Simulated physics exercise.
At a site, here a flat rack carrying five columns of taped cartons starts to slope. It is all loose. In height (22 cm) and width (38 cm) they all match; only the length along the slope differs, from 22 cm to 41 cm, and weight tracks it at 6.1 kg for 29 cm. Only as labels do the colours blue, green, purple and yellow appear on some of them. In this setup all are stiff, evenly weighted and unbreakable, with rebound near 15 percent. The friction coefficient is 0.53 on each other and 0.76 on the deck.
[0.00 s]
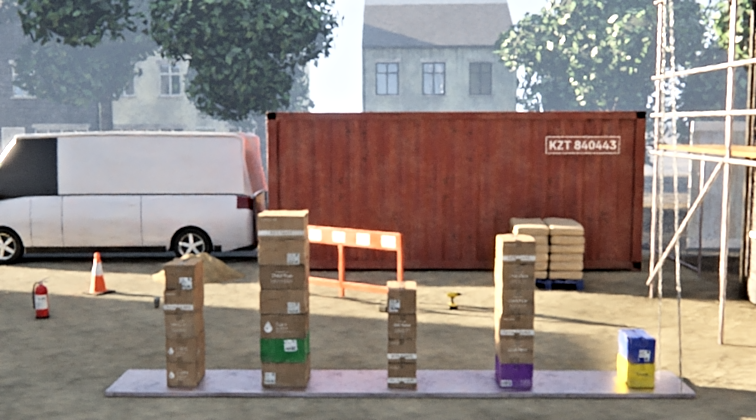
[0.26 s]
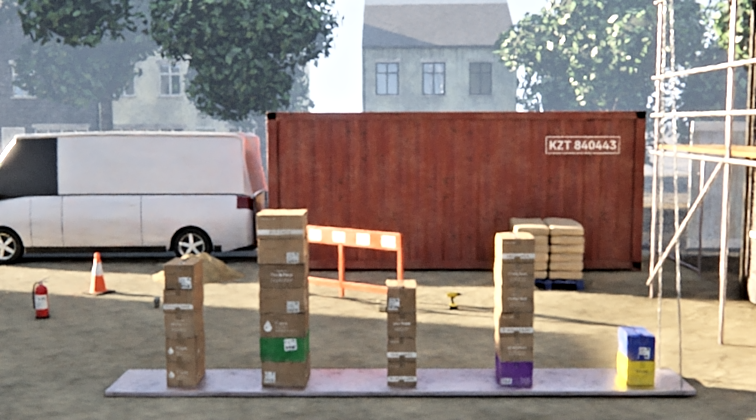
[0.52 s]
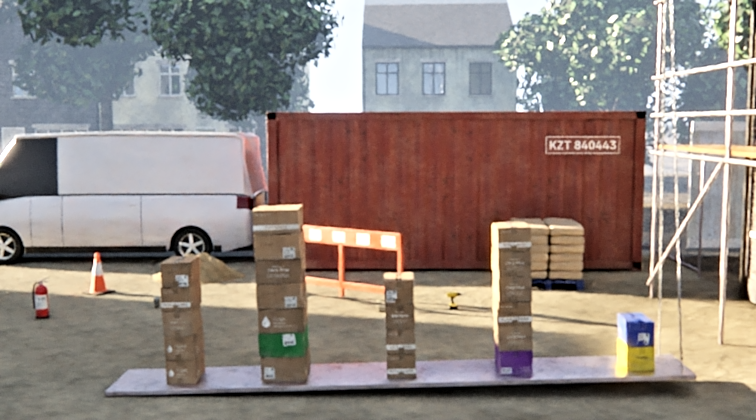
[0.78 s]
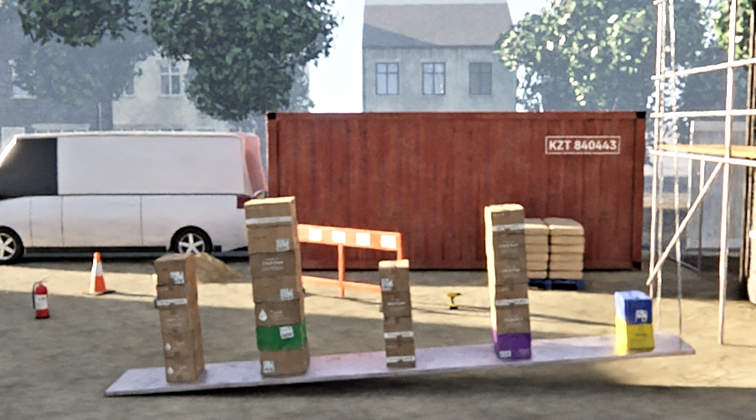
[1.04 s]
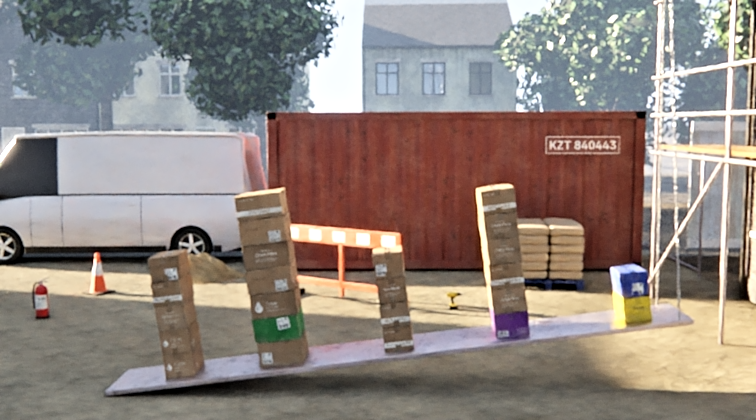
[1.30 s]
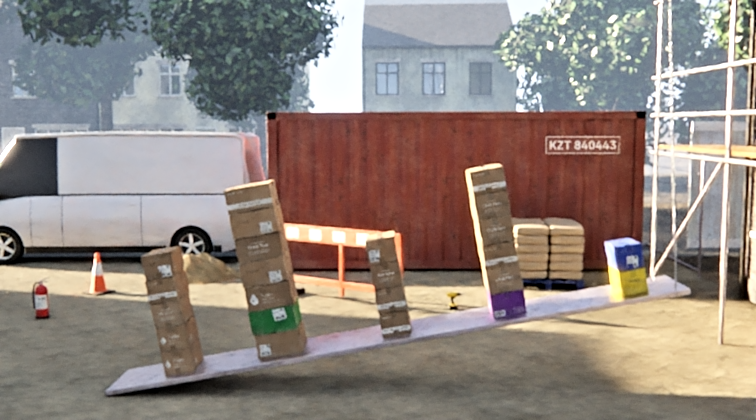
In a work yard, a flat rack carrying five carton columns tilts upward at its right end.
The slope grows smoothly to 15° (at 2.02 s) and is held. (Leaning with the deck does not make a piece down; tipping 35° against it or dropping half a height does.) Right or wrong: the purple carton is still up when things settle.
Wrong, it comes down.
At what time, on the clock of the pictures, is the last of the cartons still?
That happens at roughly 5.0 seconds.
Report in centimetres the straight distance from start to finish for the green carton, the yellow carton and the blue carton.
Here green ends up 70 centimetres away, yellow 120 centimetres and blue 120 centimetres.
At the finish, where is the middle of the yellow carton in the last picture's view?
At about (619, 236).
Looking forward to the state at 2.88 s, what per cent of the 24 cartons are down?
90 percent by then.
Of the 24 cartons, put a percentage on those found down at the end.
Roughly 90 per cent of them.
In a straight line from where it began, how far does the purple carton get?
It finishes around 105 cm from its starting point.
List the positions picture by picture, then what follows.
In the first picture (places mark the middle of the side facing us; leans and shifts are taken against what carries them), middle of the deck's edge (399, 395) slope 0°; purple carton (517, 376); yellow carton (643, 376); green carton (283, 351); nothing disturbed.
The second picture shows middle of the deck's edge (399, 393) slope 0°; purple carton (517, 374).
The third picture shows middle of the deck's edge (398, 386) slope 2°; purple carton (516, 363).
The fourth picture shows middle of the deck's edge (398, 373) slope 4°; purple carton (515, 346).
The fifth picture shows middle of the deck's edge (397, 358) slope 7°; purple carton (513, 325).
The sixth picture shows middle of the deck's edge (394, 343) slope 10°; purple carton (509, 304); yellow carton (635, 282); green carton (273, 321); nothing disturbed.
After 1.62 s, slope 13°; none of the 24 cartons down; purple carton unmoved.
After 2.48 s, slope 15°; 6 of the 24 cartons down; purple carton leaning 39°; green carton leaning 12°.
After 2.88 s, slope 15°; 22 of the 24 cartons down; purple carton on its side; green carton leaning 41°.
After 3.48 s, slope 15°; 22 of the 24 cartons down; purple carton upside down; green carton on its side.
At rest (5.1 s), slope 15°; 22 of the 24 cartons down; purple carton upside down; green carton on its side; yellow carton unmoved. As the last picture would show them, middles, purple carton near (455, 271), green carton near (207, 333).
